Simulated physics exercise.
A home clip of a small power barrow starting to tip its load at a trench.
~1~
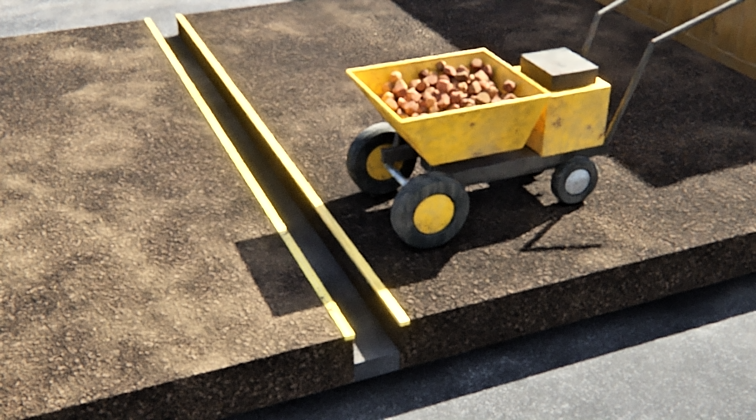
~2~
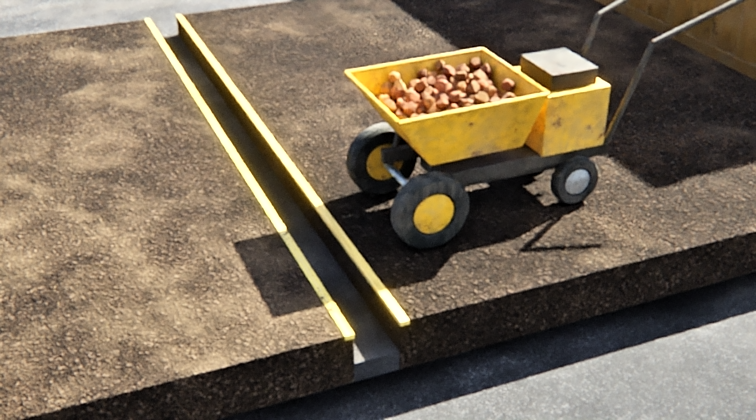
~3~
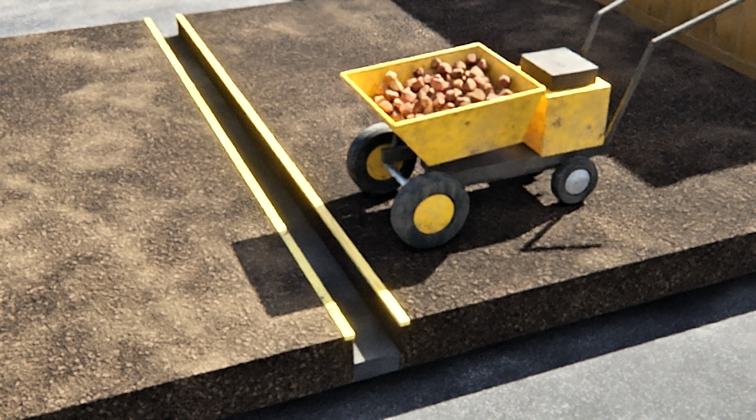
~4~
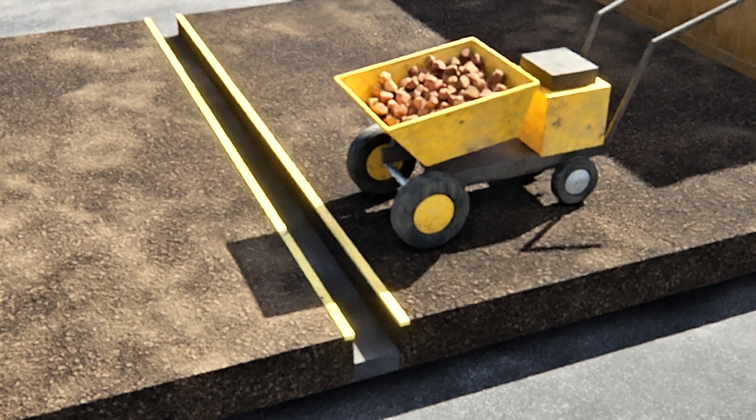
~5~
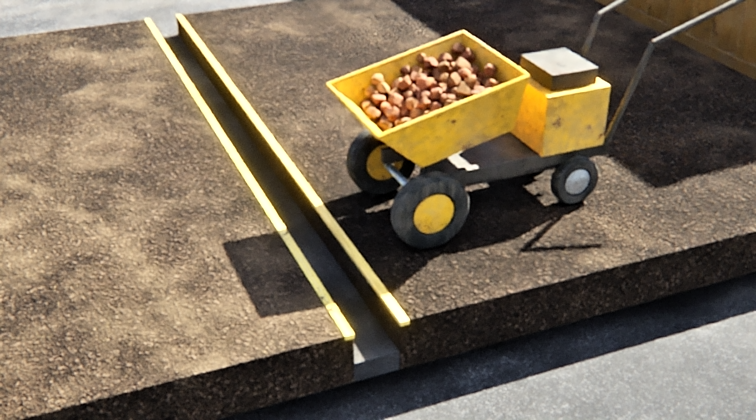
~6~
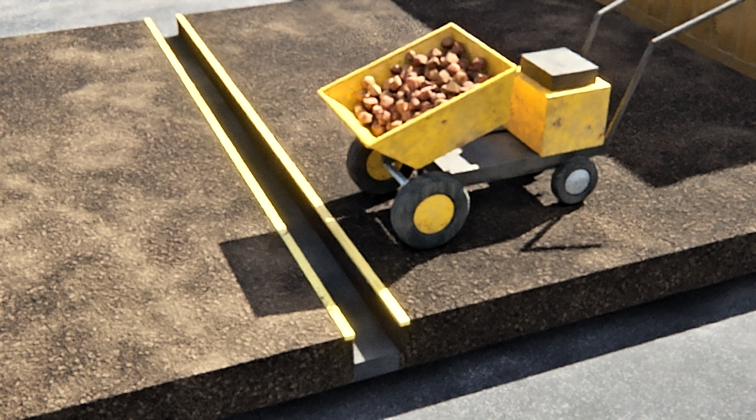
A small yellow barrow heaped with brown clods stood still on dark ground beside a narrow, yellow-edged trench, and its skip slowly tilted toward the trench on the left, its back end rising.
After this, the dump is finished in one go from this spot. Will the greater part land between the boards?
The trench ends with only the smaller part of it.
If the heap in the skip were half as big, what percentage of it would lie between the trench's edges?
It comes to 30 per cent or so.
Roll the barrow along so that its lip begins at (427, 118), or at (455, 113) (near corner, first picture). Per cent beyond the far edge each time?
The first gives 30 %, the second 10 %.
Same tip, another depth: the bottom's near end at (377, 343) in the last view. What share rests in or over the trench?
Roughly 20 in a hundred.
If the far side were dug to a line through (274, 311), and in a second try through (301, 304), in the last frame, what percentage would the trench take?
The first gives 90 %, the second 70 %.
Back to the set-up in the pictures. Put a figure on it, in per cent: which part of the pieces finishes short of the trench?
Near 0 %.
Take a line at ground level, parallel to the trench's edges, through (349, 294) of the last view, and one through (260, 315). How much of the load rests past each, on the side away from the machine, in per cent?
About 80 and 30 per cent.
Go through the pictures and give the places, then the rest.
Lip of the skip near (400, 123), level; top of the load near (465, 100), clay clods; first edge of the trench near (379, 286); far edge near (326, 298), the trench under half as wide as the skip, and about as deep as wide, in the first picture.
Lip of the skip near (399, 124), level; top of the load near (463, 99), in the second picture.
Lip of the skip near (394, 126), tipped barely; top of the load near (460, 97), in the third picture.
Lip of the skip near (387, 131), tipped a little; top of the load near (470, 90), in the fourth picture.
Lip of the skip near (378, 137), tipped a little; top of the load near (462, 86), in the fifth picture.
Lip of the skip near (369, 146), tipped clearly; top of the load near (453, 71); first edge of the trench near (379, 286); far edge near (326, 298), in the sixth picture.
Shortly afterwards, skip tipped steeply; the whole lot in the skip.
Next, skip tipped right over; near two thirds in the skip; only a few in or heaped over the trench; near a third beyond it; only a few falling.
Some moments later, skip tipped right over; a little in the skip; a little in or heaped over the trench; near two thirds beyond it.
In the end, skip tipped right over; a little in the skip; near a quarter in or heaped over the trench; near two thirds beyond it.
